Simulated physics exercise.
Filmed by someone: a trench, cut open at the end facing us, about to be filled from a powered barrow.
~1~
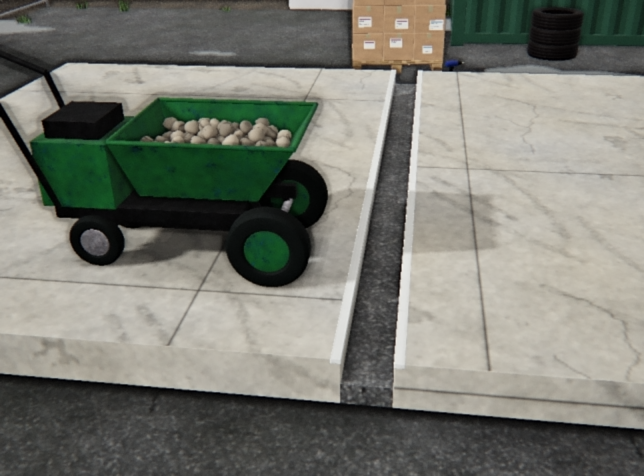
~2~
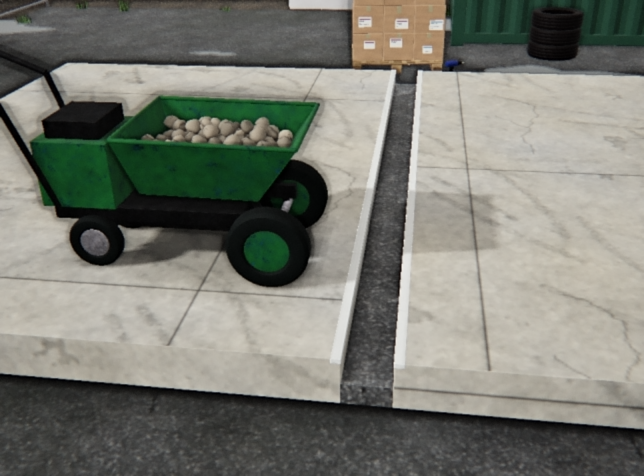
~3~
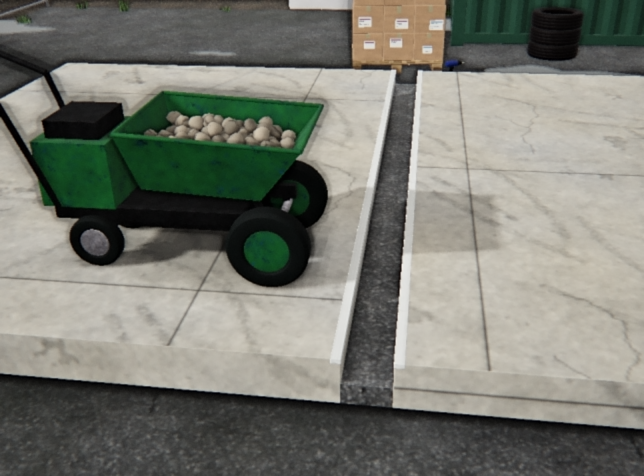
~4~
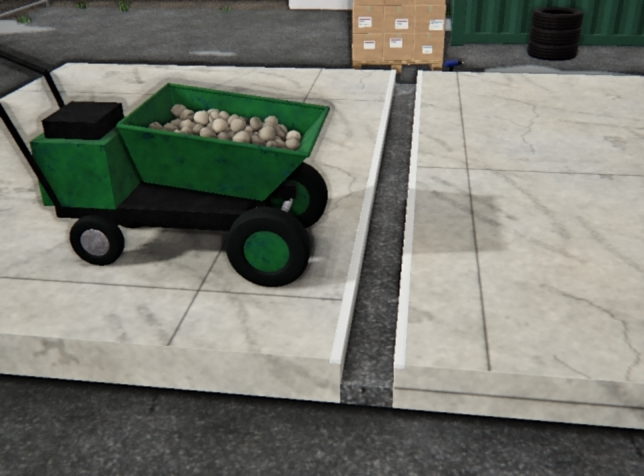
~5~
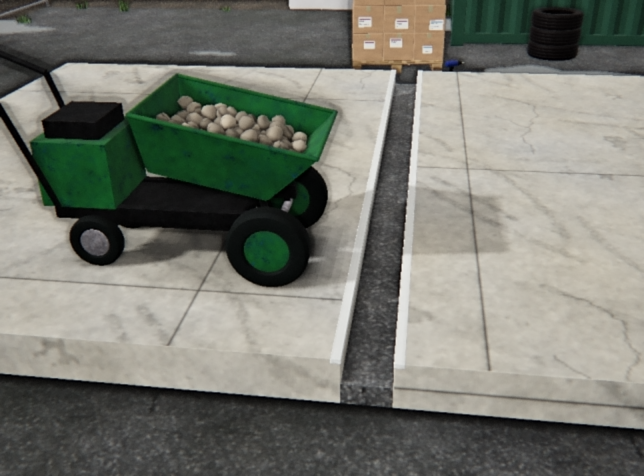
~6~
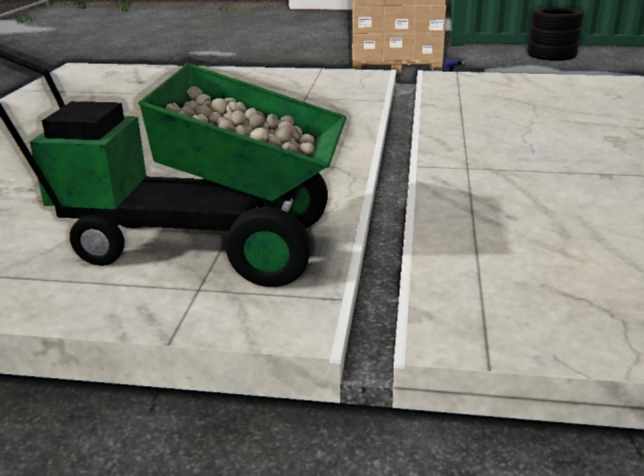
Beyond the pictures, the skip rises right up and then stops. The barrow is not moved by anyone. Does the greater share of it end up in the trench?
No: Mostly out.
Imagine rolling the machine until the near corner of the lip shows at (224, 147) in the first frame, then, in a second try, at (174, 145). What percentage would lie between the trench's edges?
Some 60 in a hundred, then some 30 in a hundred.
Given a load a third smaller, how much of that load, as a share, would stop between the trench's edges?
It comes to some 30 per cent.
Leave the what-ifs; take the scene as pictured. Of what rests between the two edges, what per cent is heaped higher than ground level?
My best guess is some 10 per cent.
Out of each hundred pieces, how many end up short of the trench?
0 %.
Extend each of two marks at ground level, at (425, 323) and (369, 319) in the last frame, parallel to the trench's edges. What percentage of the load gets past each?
Around 50 per cent for the first, and 90 per cent for the second.
Shortly afterwards, skip tipped steeply; the whole lot in the skip.
Next, skip tipped right over; the bulk in the skip; only a few in or heaped over the trench; a little beyond it; only a few falling.
Some moments later, skip tipped right over; near a quarter in the skip; a little in or heaped over the trench; near two thirds beyond it.
In the end, skip tipped right over; near a third in or heaped over the trench; near two thirds beyond it.
